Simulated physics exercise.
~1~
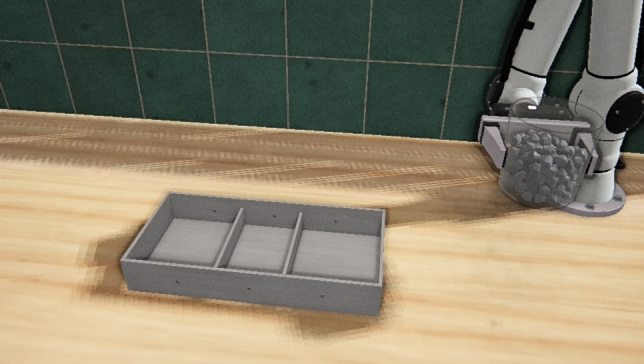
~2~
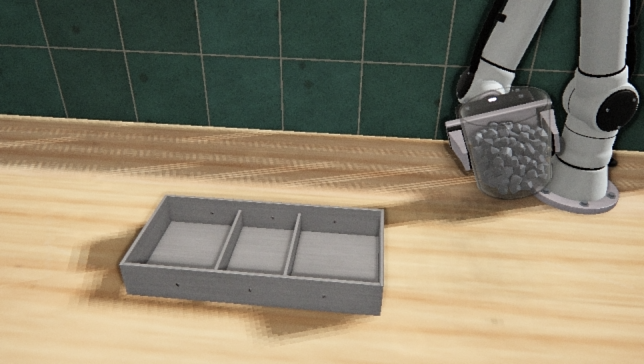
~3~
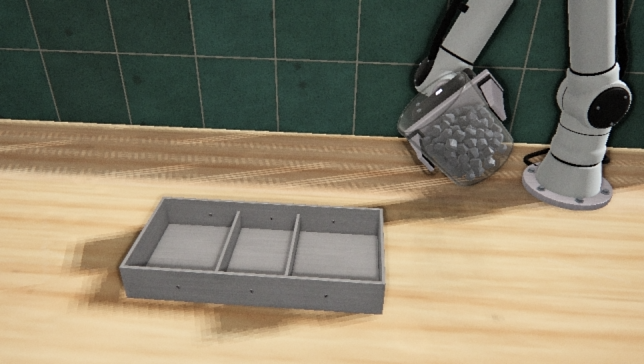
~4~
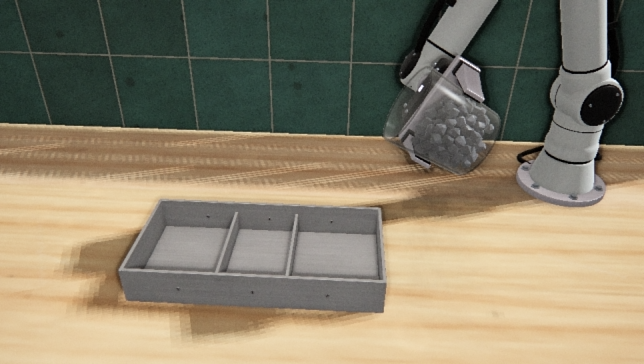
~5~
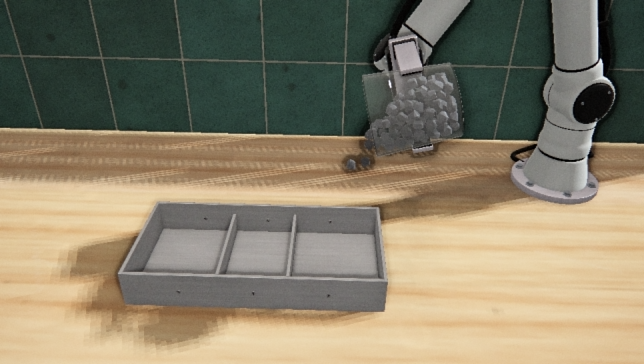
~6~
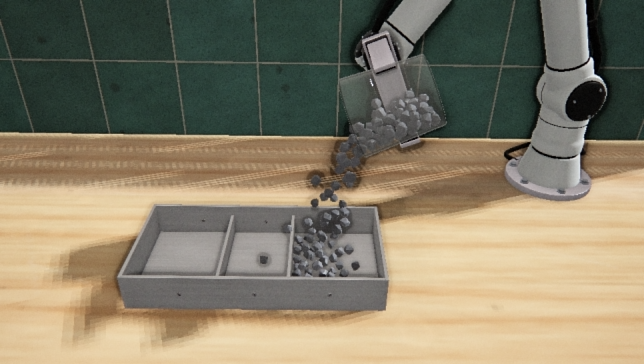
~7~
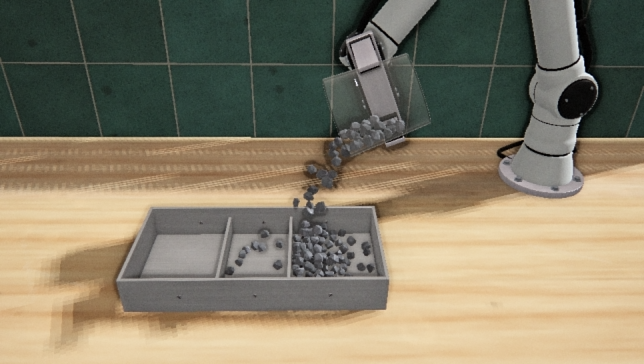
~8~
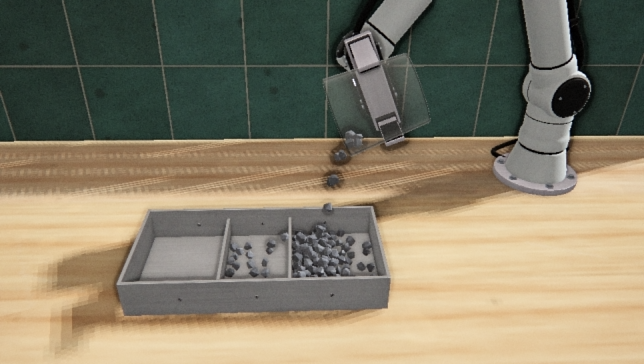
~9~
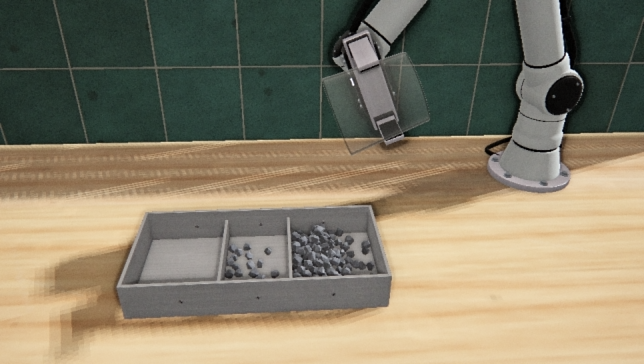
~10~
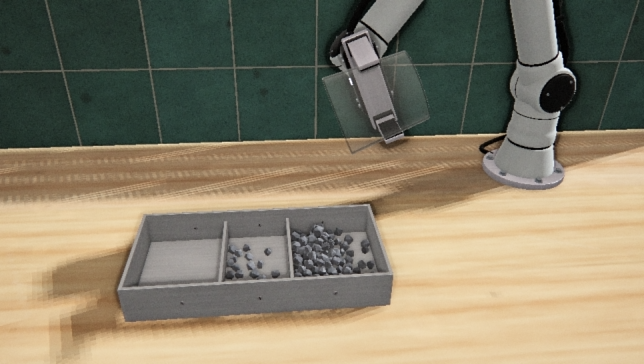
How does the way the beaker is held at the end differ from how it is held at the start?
At the start the arm holds the beaker upright, while at the end it is tipped over on its side.
